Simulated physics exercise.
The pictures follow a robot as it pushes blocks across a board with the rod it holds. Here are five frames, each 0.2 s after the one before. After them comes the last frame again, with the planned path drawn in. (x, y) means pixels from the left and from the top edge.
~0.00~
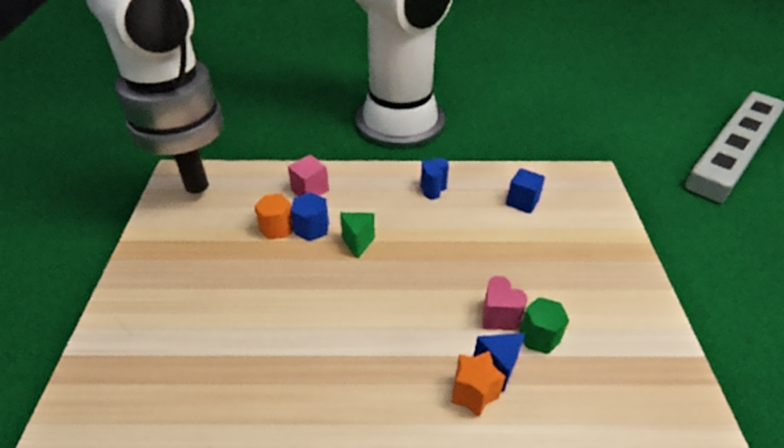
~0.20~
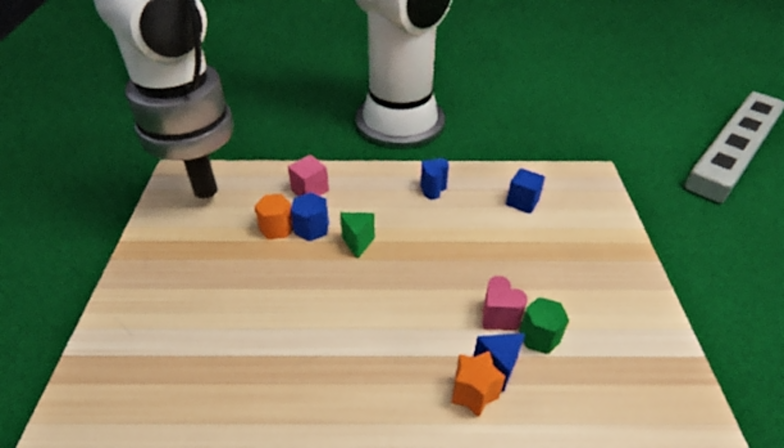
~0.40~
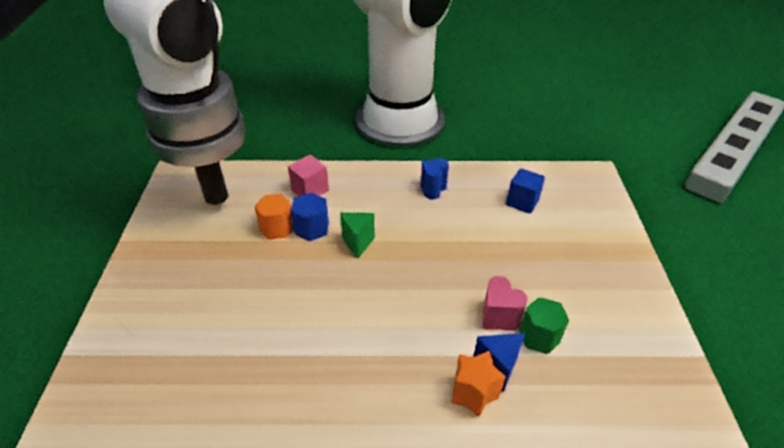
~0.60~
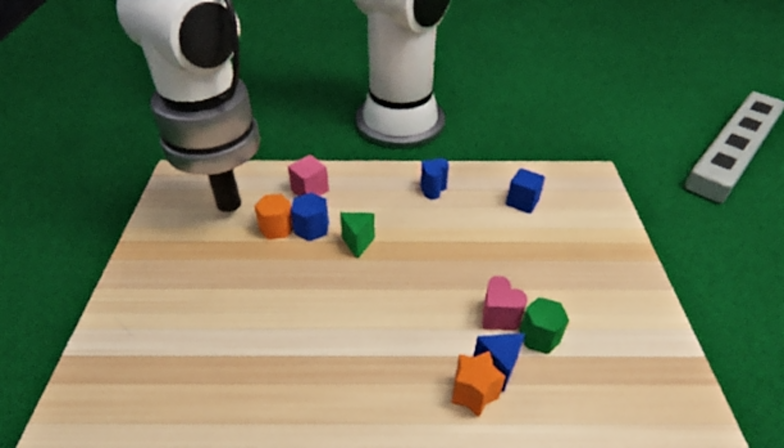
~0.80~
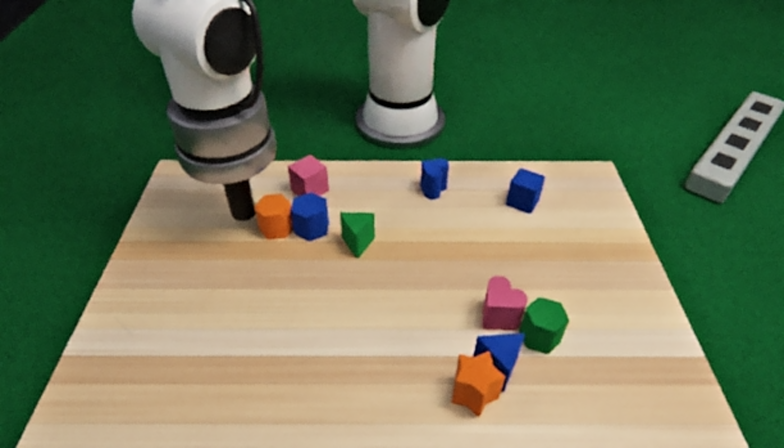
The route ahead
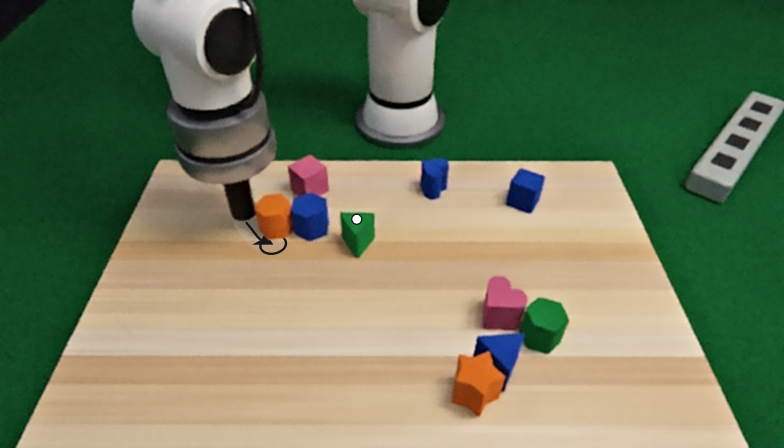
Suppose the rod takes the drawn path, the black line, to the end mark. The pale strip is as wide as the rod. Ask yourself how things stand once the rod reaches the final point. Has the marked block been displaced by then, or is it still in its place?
Here the marked block stays on its spot.
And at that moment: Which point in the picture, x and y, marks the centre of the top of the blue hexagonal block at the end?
Answer: (327, 201).
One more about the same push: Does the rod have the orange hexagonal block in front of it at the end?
Answer: Yes.
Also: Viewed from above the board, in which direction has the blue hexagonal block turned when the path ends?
Rotates counter-clockwise.
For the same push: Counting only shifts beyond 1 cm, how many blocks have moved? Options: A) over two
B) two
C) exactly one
My answer is option B.
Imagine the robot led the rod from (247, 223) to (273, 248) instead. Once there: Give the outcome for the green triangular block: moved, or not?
At the moment the path ends, the green triangular block still stands where it did.
The drawn path runs from (247, 223) over (253, 231) and (261, 240) to (273, 244); the dot is on the green triangular block.
What follows on the original path. Halfway along, rod (255, 226); orange hexagonal block (281, 208), turned 30° anticlockwise; blue hexagonal block (315, 203).
At the end, rod (271, 235); orange hexagonal block (297, 213), turned 45° anticlockwise; blue hexagonal block (327, 201), turned 25° anticlockwise; green triangular block not moved.
